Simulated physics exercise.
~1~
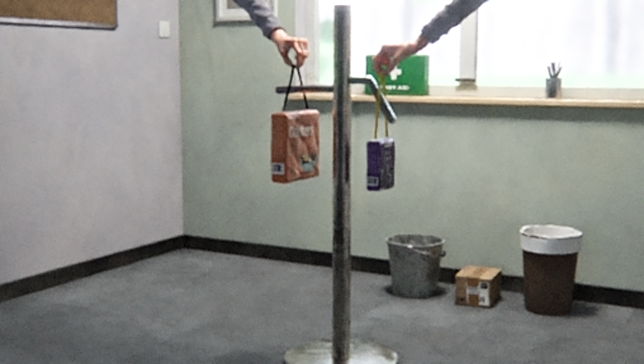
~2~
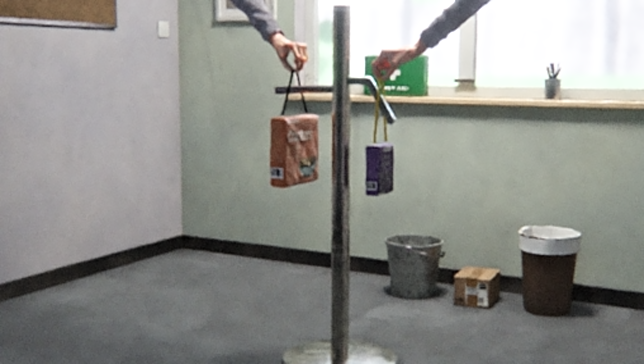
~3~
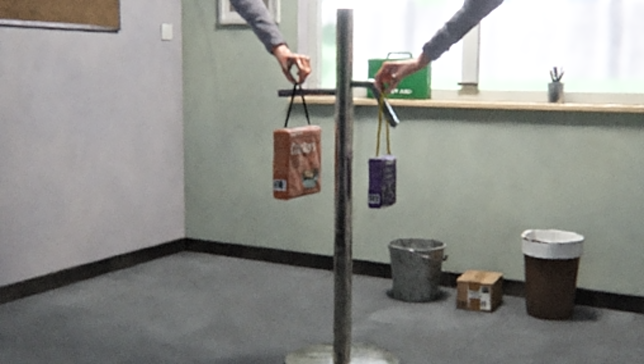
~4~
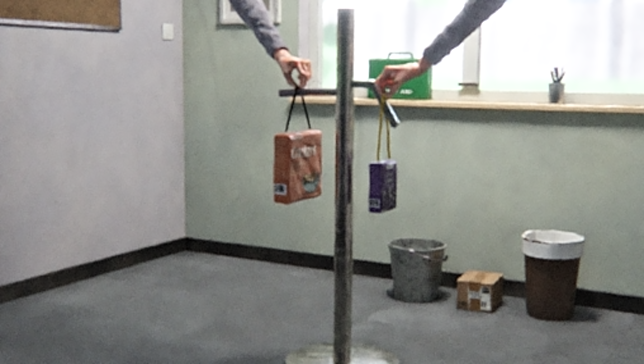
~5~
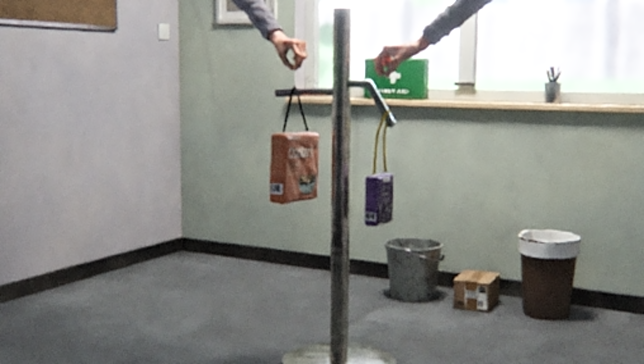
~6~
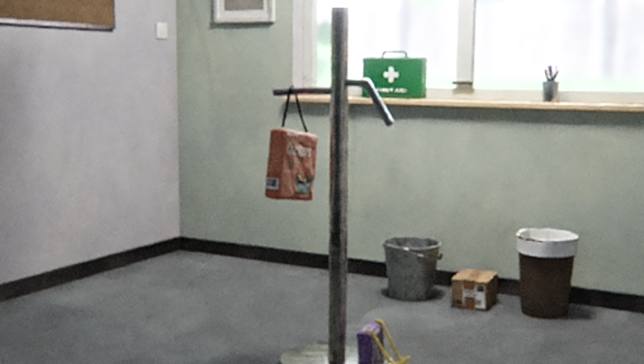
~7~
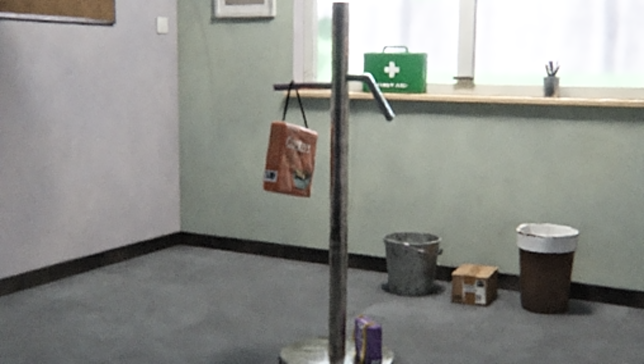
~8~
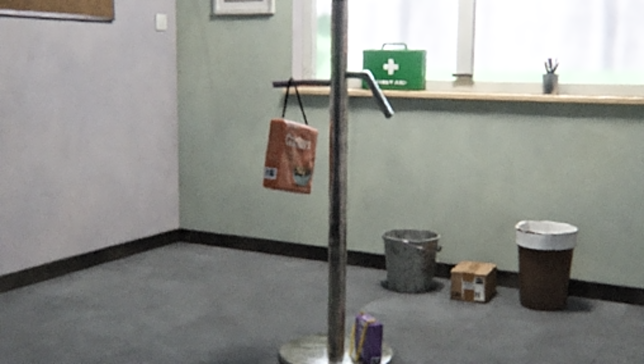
The footage shows two hands lowering an orange bag and a purple pouch by their loops onto the pegs of a metal stand, then letting go and withdrawing. The orange bag stays hanging on the left, slightly tilted, while the purple pouch drops to the floor by the stand's base.
